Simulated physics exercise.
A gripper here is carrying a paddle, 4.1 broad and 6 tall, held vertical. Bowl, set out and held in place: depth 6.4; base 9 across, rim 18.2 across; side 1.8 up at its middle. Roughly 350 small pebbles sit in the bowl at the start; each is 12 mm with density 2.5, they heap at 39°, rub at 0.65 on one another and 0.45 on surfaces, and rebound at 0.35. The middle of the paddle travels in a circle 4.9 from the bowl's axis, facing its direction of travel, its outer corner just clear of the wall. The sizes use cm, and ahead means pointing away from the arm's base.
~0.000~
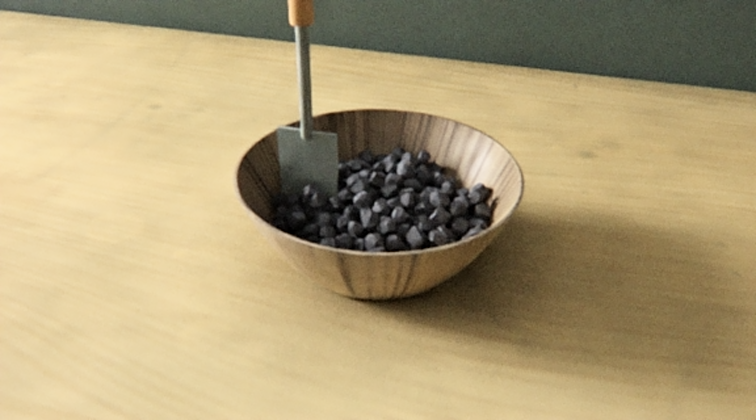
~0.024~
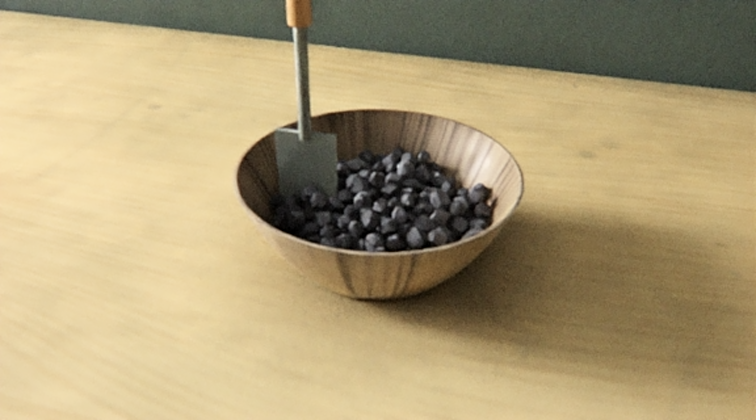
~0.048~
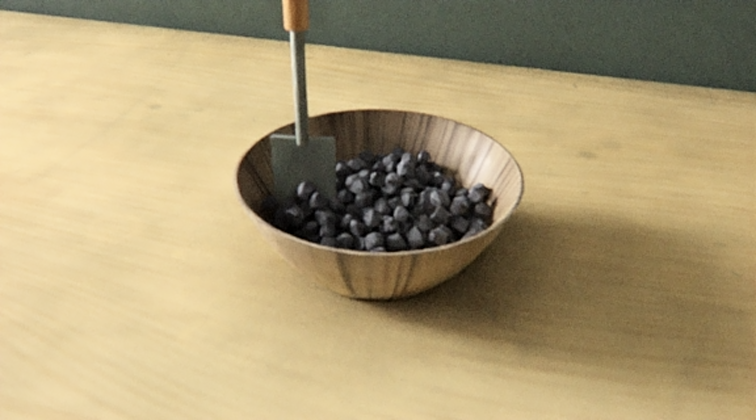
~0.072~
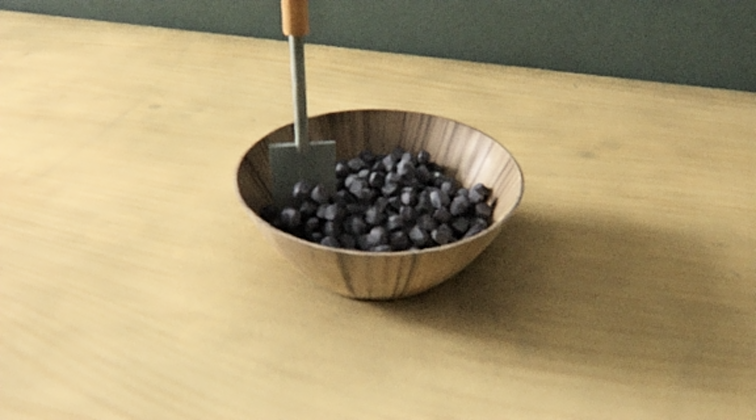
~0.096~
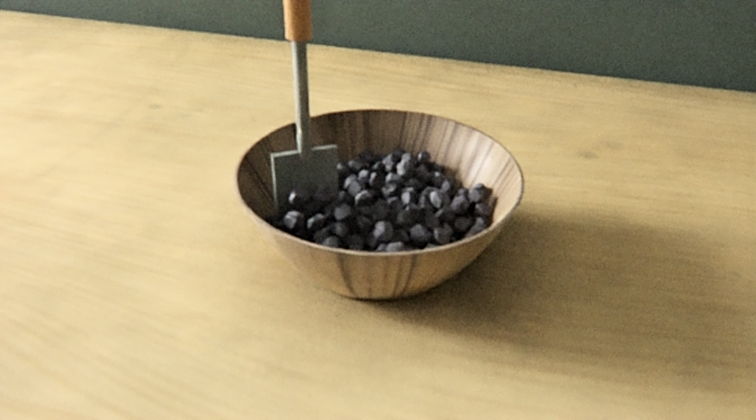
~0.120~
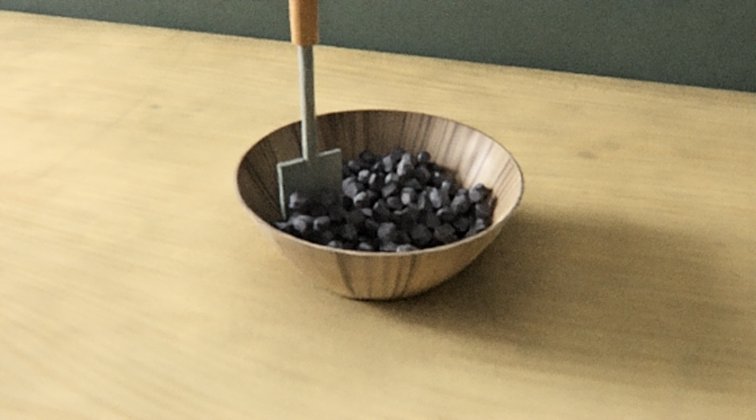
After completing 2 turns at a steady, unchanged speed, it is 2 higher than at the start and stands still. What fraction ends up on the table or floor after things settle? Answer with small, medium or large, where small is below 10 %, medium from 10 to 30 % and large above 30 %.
It is medium.
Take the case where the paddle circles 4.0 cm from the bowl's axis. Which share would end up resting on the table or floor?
It would be near 20 per cent.
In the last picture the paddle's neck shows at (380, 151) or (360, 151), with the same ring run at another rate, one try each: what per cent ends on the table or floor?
About 40 and 35 %.
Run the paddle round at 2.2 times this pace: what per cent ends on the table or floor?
I'd put it near 35 %.
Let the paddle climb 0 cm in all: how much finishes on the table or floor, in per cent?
Result: Roughly 35 %.
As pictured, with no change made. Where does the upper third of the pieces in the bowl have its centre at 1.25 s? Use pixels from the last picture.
Estimated centre: (414, 201).
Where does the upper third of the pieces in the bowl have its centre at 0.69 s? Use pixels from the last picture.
(318, 162), roughly.
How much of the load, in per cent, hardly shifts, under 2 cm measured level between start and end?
Near 25 % of the pieces.
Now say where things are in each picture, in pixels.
The paddle neck at (306, 109), 0° round; upper third of the load around (384, 201), from x 280 to 480, top at y 155; 349 in the bowl, in the first frame.
The paddle neck at (304, 111), 3° round; upper third of the load around (382, 201), from x 280 to 480, top at y 155, in the second frame.
The paddle neck at (302, 116), 13° round; upper third of the load around (382, 202), from x 270 to 480, top at y 155, in the third frame.
The paddle neck at (301, 122), 24° round; upper third of the load around (383, 207), from x 270 to 485, top at y 155, in the fourth frame.
The paddle neck at (304, 128), 36° round; upper third of the load around (383, 210), from x 270 to 485, top at y 155, in the fifth frame.
The paddle neck at (310, 134), 47° round; upper third of the load around (382, 213), from x 275 to 485, top at y 155; 349 in the bowl, in the sixth frame.
After 0.69 s, 312° round, highest piece 9 above the table; 313 in the bowl, 30 on the table or floor, 6 in flight or on the tool.
After 1.25 s, 218° round, highest piece 7 above the table; 292 in the bowl, 56 on the table or floor, 1 in flight or on the tool.
After 1.74 s, 0° round, highest piece 6 above the table; 291 in the bowl, 58 on the table or floor.
After 2.44 s, 0° round, highest piece 6 above the table; 291 in the bowl, 58 on the table or floor.
In the end, 291 in the bowl, 58 on the table or floor. That is 17 % on the table or floor.
